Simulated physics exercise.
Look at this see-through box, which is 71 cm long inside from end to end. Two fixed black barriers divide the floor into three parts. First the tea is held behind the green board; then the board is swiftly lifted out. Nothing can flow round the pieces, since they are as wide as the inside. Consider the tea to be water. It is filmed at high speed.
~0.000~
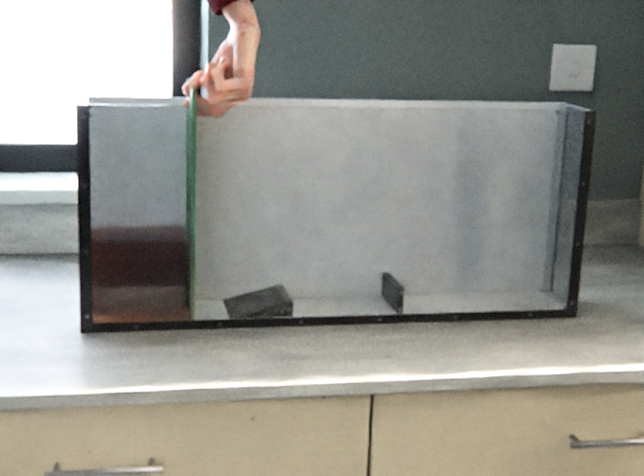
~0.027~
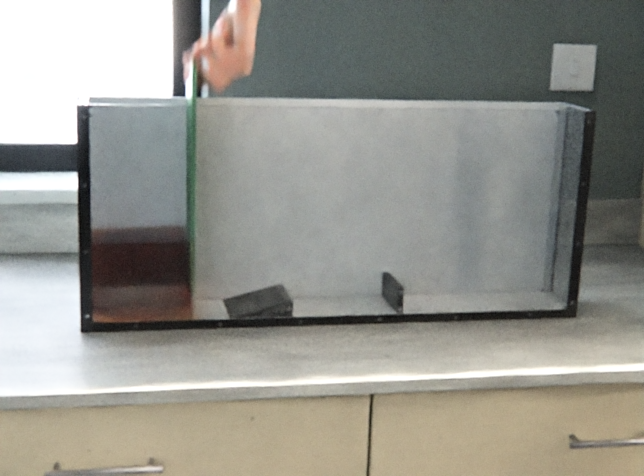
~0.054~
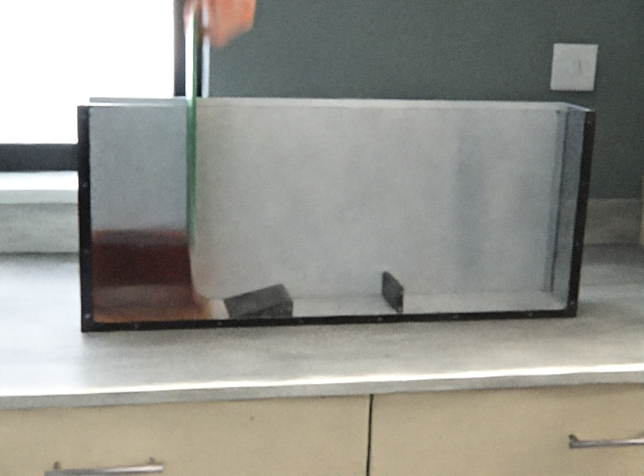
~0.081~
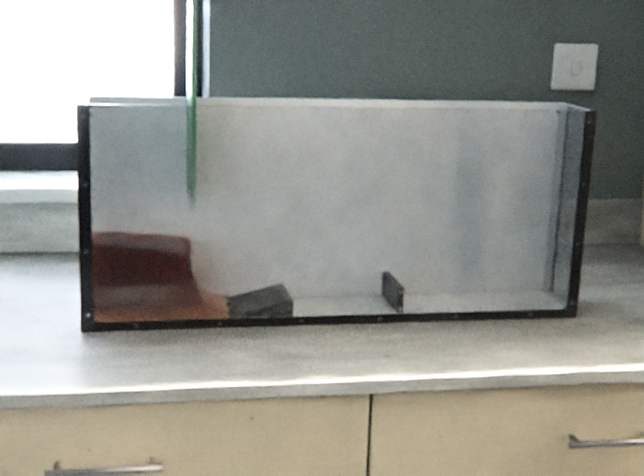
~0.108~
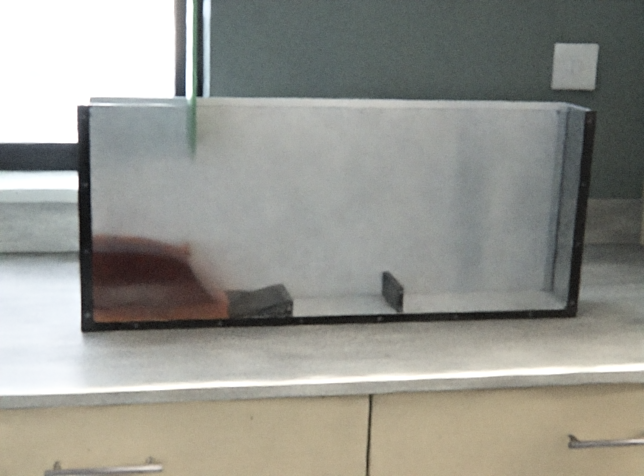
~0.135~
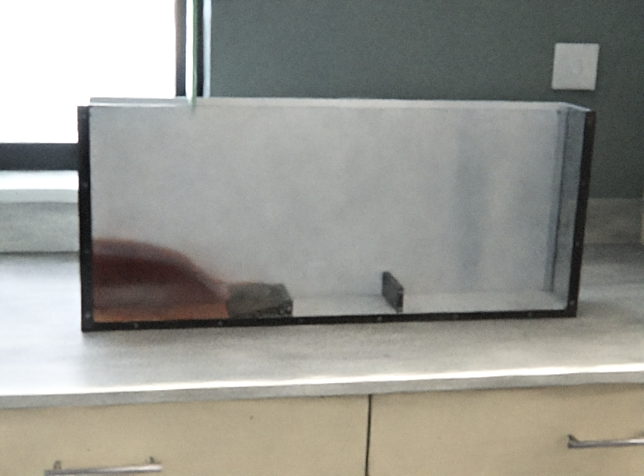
A long clear tank with black edges sits on a pale grey worktop above cream drawers, seen from the front by a still camera. Dark reddish-brown liquid stands behind a green board at the left, with two dark barriers on the floor to the right. A hand pulls the board upward out of the tank, and the liquid slumps, spreading rightward onto the nearer, ramped barrier.
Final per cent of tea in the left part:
46 per cent.
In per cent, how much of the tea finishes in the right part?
Roughly 26 %.
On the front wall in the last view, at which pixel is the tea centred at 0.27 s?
At about (205, 300).
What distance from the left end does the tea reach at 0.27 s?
Roughly 42 centimetres out.
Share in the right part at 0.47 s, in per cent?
Some 10 per cent.
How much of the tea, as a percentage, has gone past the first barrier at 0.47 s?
About 42 %.
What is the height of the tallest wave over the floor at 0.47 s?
About 10.5 cm.
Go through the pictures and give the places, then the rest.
The tea tops out at (97, 244) by the left wall; its leading edge has got to (190, 318); the board ends at (192, 318); the first barrier (ramped) has its top at (290, 303); the second barrier (thin) has its top at (401, 290), in the first frame.
The tea tops out at (97, 244) by the left wall; its leading edge has got to (198, 317); the board ends at (193, 291), in the second frame.
The tea tops out at (97, 246) by the left wall; its leading edge has got to (213, 317); the board ends at (193, 247), in the third frame.
The tea tops out at (97, 248) by the left wall; its leading edge has got to (232, 316); the board ends at (193, 202), in the fourth frame.
The tea tops out at (97, 252) by the left wall; its leading edge has got to (250, 315); the board is clear, in the fifth frame.
The tea tops out at (97, 255) by the left wall; its leading edge has got to (258, 315); the board is clear, in the sixth frame.
Then, 0.27 s in, the shares are 82, 18 and 0 per cent from left to right.
Then, 0.47 s in, the shares are 58, 33 and 9 per cent from left to right.
Then, 0.83 s in, the shares are 41, 34 and 25 per cent from left to right.
Finally, the split from left to right is 45, 29 and 26 per cent.
